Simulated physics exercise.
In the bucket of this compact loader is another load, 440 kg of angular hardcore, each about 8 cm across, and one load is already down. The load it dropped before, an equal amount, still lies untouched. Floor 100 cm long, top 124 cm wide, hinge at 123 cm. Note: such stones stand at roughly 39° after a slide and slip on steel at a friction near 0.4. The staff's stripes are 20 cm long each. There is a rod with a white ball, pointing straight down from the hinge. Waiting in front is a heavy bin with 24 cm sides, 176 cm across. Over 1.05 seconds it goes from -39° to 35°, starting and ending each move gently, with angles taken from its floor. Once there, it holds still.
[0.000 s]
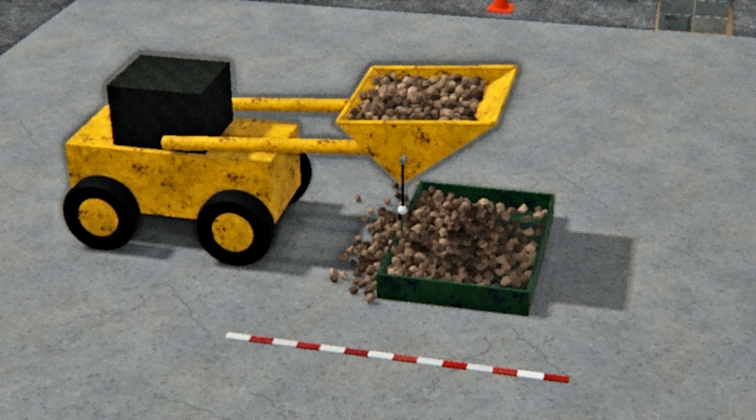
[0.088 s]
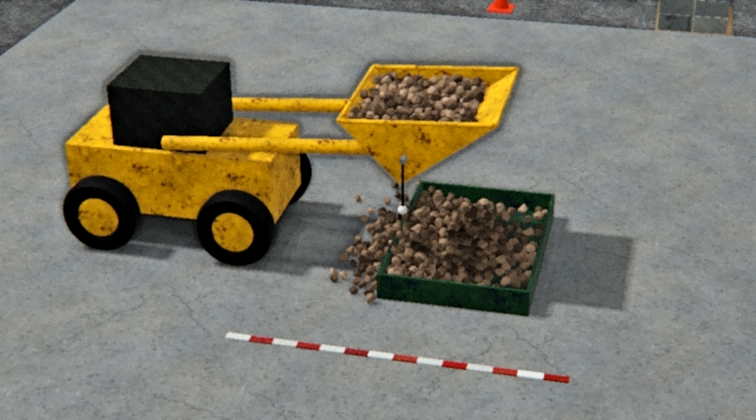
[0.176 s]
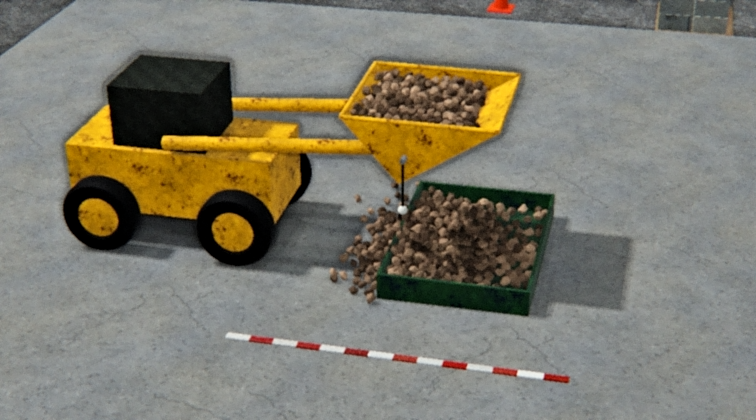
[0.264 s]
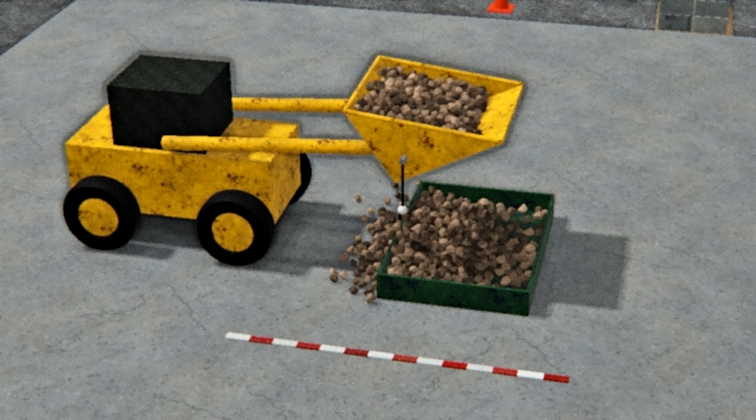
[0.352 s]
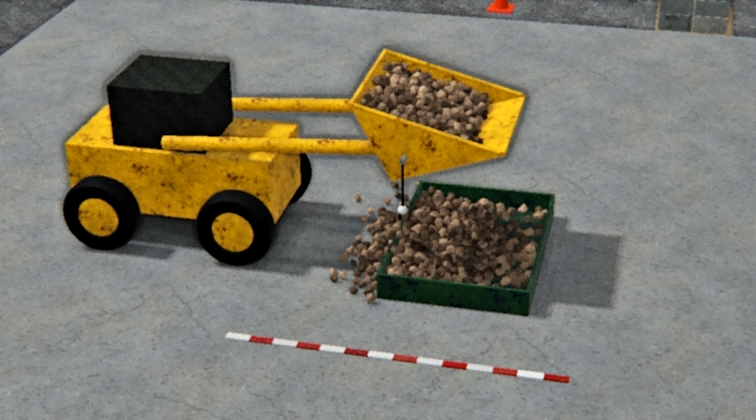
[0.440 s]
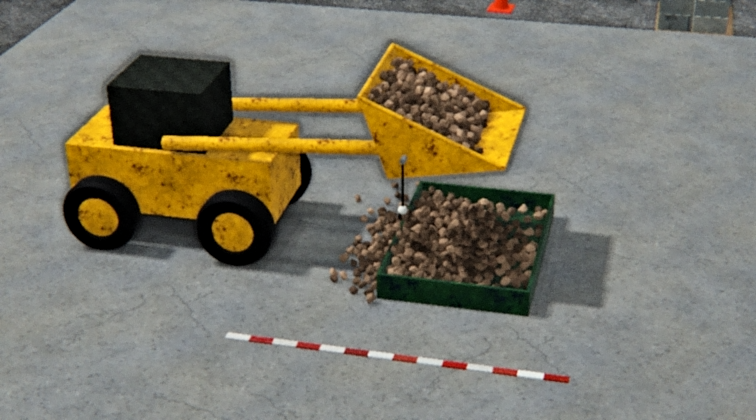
In this clip, a yellow loader holds a bucket of brown stones above a green bin, with stones heaped in it and spilled at its left; the bucket gradually tilts forward to the right, its load shifting slightly inside.
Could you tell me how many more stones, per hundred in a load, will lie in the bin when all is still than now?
Roughly 75 more in each hundred.
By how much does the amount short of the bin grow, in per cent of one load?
Close to 0 parts in a hundred.
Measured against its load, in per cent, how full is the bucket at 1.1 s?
Close to 90 per cent of the load.
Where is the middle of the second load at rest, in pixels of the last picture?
Near (520, 243).
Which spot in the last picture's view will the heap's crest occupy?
Look near (512, 220).
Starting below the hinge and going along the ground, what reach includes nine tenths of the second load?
Distance: Roughly 140 cm.
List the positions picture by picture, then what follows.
In the first picture, lip at (496, 123), floor tilted -39°, highest stones at (458, 88). The earlier load is highest near (418, 233), 29 cm above ground level, 17 % short of the bin, 83 % in the bin.
In the second picture, lip at (497, 126), floor tilted -38°, highest stones at (441, 87); the stones move at 0.1 m/s on average.
In the third picture, the bucket is at -33°, its lip at (499, 132); the top of the load is at (400, 82); the stones move at 0.3 m/s on average.
In the fourth picture, lip at (502, 142), floor tilted -27°, highest stones at (390, 78); the stones move at 0.3 m/s on average.
In the fifth picture, lip at (505, 155), floor tilted -20°, highest stones at (394, 70); the stones move at 0.4 m/s on average.
In the sixth picture, lip at (505, 169), floor tilted -11°, highest stones at (399, 68); the stones move at 0.4 m/s on average.
After 0.8 s the floor is at 24°; in per cent of one load, 100 in the bucket, 17 short of the bin, 83 in the bin; the foremost stones are at (535, 249).
After 1.1 s the floor is at 35°; in per cent of one load, 92 in the bucket, 17 short of the bin, 90 in the bin; the foremost stones are at (535, 249).
After 1.5 s the floor is at 35°; in per cent of one load, 44 in the bucket, 17 short of the bin, 135 in the bin, 4 beside or beyond the bin; the foremost stones are at (563, 247).
After 4.2 s the floor is at 35°; in per cent of one load, 0 in the bucket, 17 short of the bin, 157 in the bin, 26 beside or beyond the bin; the foremost stones are at (644, 275). Net gain in the bin, 75.
